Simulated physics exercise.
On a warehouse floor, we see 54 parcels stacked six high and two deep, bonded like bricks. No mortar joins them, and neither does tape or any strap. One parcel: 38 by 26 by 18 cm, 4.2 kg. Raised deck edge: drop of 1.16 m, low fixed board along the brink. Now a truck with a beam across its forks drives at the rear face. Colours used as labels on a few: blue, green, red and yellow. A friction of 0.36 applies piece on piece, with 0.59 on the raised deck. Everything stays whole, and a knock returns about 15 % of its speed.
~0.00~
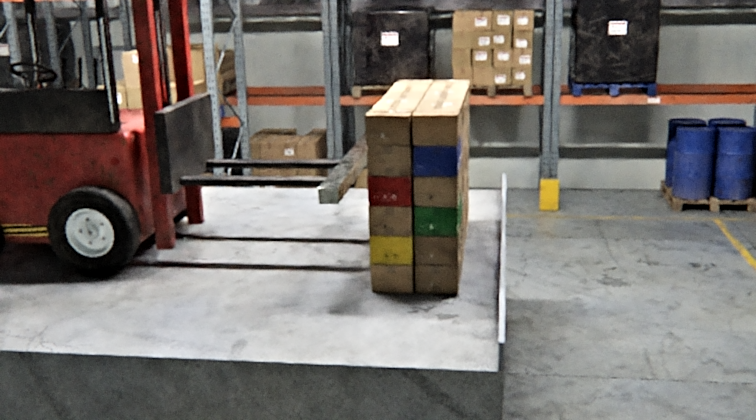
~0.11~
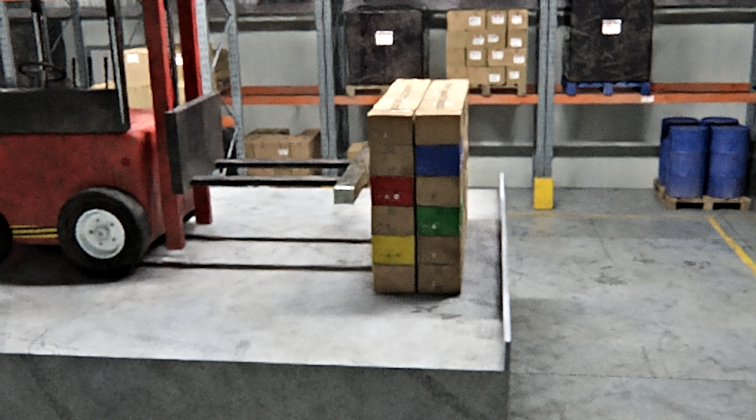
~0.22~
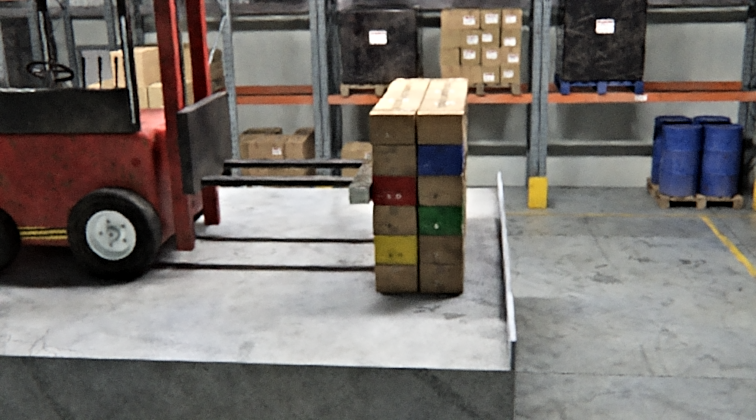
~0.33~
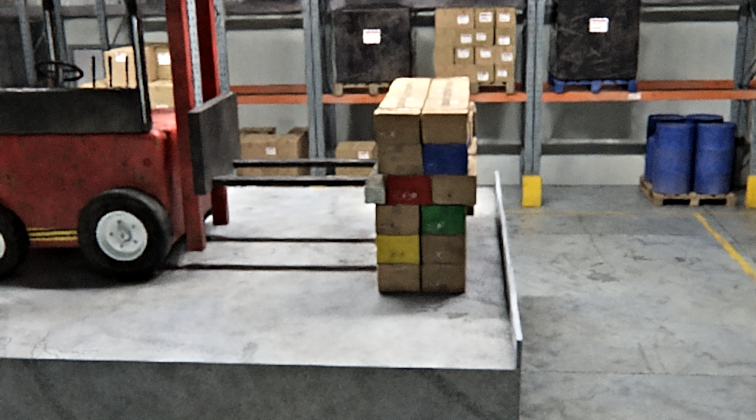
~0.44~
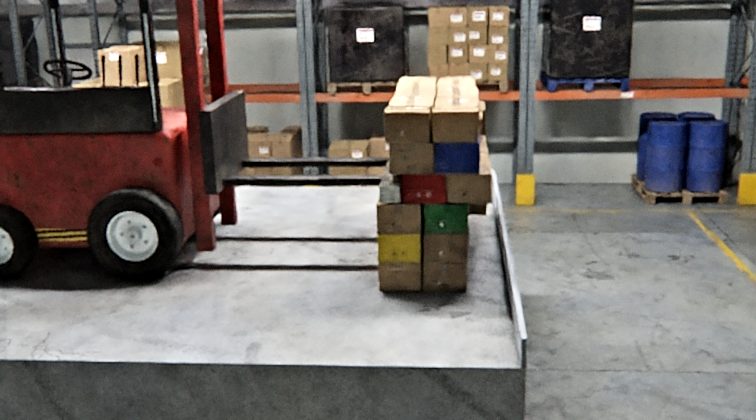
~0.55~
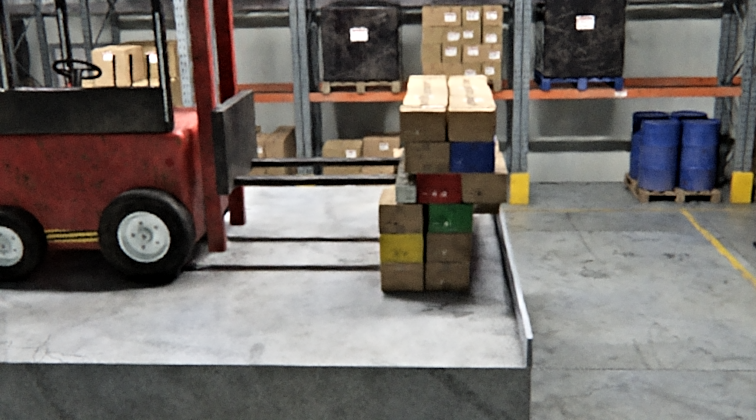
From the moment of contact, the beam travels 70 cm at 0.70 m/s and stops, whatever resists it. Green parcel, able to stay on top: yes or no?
No.
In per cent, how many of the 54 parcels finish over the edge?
I'd put it at roughly 65 per cent of them.
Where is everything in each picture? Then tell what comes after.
In the first frame (pixels give the middle of a visible side; the camera moves round a little), beam (330, 196) 15 cm from the stack; green parcel (436, 222); yellow parcel (391, 250); red parcel (390, 192); none has stirred.
The second frame shows beam (345, 196) 8 cm from the stack; green parcel (439, 221).
The third frame shows beam (361, 196) 1 mm in; green parcel (441, 221).
The fourth frame shows beam (376, 196) 8 cm in; green parcel (444, 220); red parcel (409, 190) 8 cm from its place; movement in 30 of them.
The fifth frame shows beam (391, 195) 15 cm in; green parcel (447, 219); red parcel (424, 189) 15 cm from its place; movement in 35 of them.
The sixth frame shows beam (407, 194) 23 cm in; green parcel (451, 219) 24 mm from its place; red parcel (439, 188) 23 cm from its place; blue parcel (473, 158) 16 cm from its place; movement in 39 of them.
After 0.92 s, none of the 54 parcels over the edge, 44 disturbed; green parcel 19° from how it stood; blue parcel 26° from how it stood, 11 cm lower.
After 1.44 s, 21 of the 54 parcels over the edge; green parcel on its side; blue parcel on its side.
In the end (2.0 s), 34 of the 54 parcels over the edge; green parcel on its side; red parcel on its side; blue parcel on its side.
